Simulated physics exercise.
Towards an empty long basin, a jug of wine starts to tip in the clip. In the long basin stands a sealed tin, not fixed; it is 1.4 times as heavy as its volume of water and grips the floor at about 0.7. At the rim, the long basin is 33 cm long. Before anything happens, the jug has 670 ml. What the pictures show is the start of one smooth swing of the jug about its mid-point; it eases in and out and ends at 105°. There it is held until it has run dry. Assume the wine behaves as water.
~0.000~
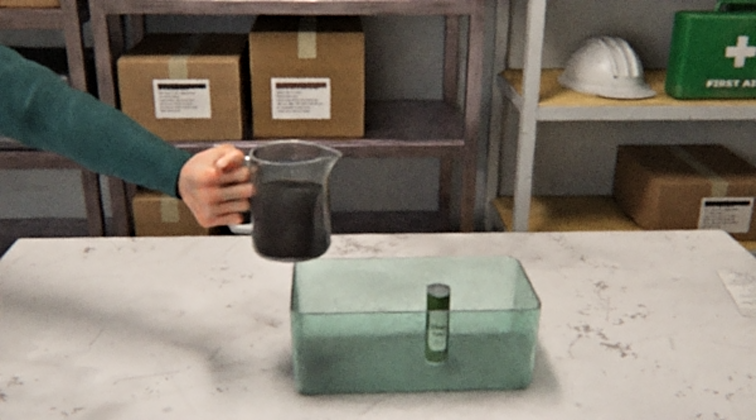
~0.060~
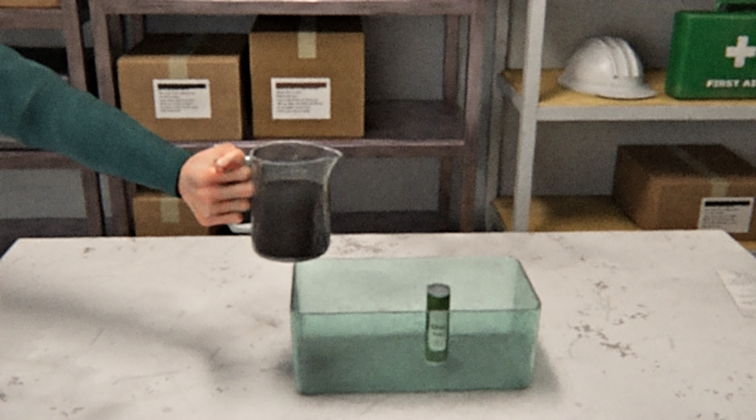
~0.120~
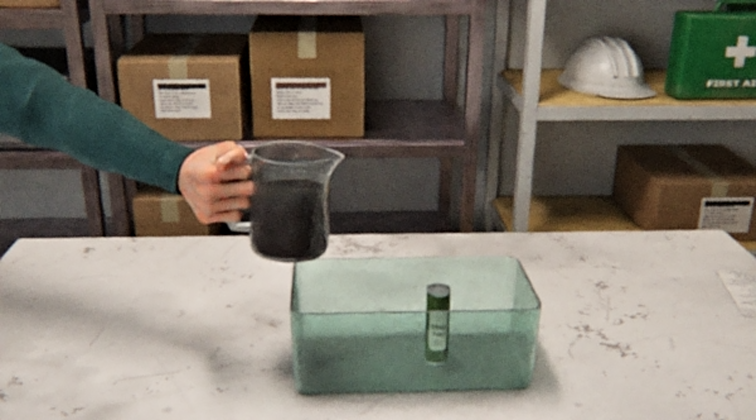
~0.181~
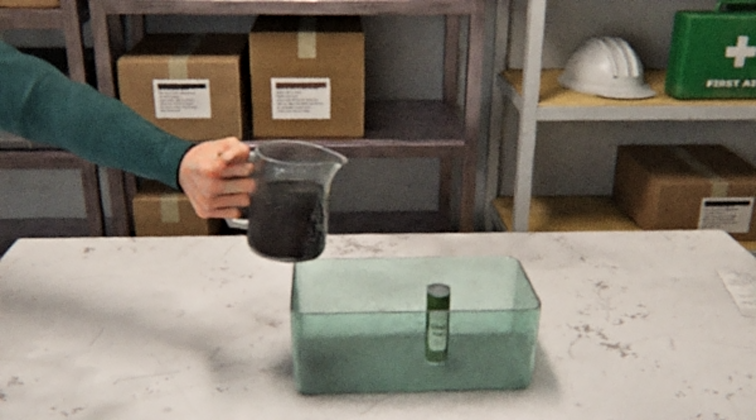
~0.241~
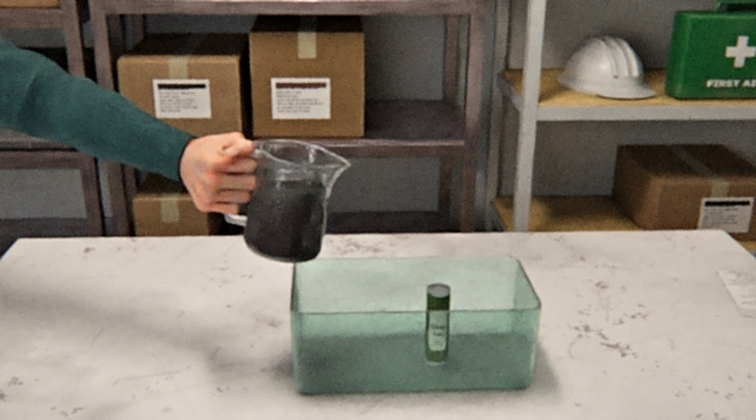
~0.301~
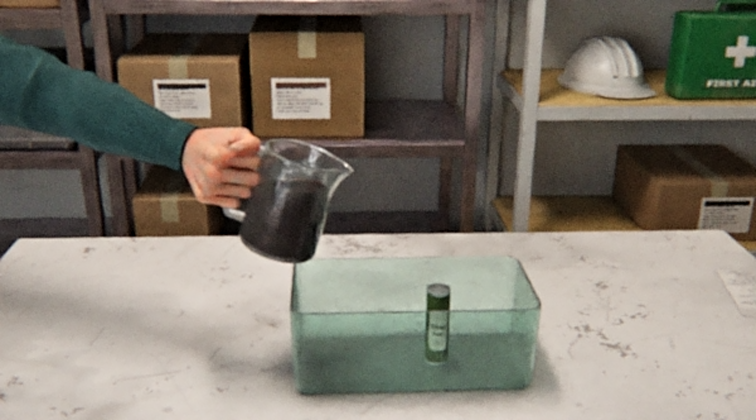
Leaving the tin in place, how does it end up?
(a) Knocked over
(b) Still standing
Still standing.
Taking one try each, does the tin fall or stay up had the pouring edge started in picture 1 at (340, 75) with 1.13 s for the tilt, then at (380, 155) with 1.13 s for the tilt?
Try 1: Still standing; try 2: Tipped over.
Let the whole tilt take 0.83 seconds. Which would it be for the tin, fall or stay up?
The tin stays on its base.
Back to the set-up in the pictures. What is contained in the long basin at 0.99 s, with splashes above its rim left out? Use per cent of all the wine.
42 %, more or less.
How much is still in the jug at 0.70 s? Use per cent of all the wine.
I'd put it near 94 percent.
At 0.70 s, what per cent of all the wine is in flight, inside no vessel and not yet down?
Near 7 in a hundred.
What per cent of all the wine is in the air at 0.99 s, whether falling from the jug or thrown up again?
Estimate: Around 18 per cent.
After 0.70 s the tilt is 72° and 93 per cent is still to pour; the tin stands where it began.
After 0.99 s the tilt is 101° and 39 per cent is still to pour; the tin stands where it began.
After 1.30 s the tilt is 105° and 6 per cent is still to pour; the tin stands where it began.
After 1.63 s the tilt is 105° and 0 per cent is still to pour; the tin stands where it began.
In the end the tin stands where it began.
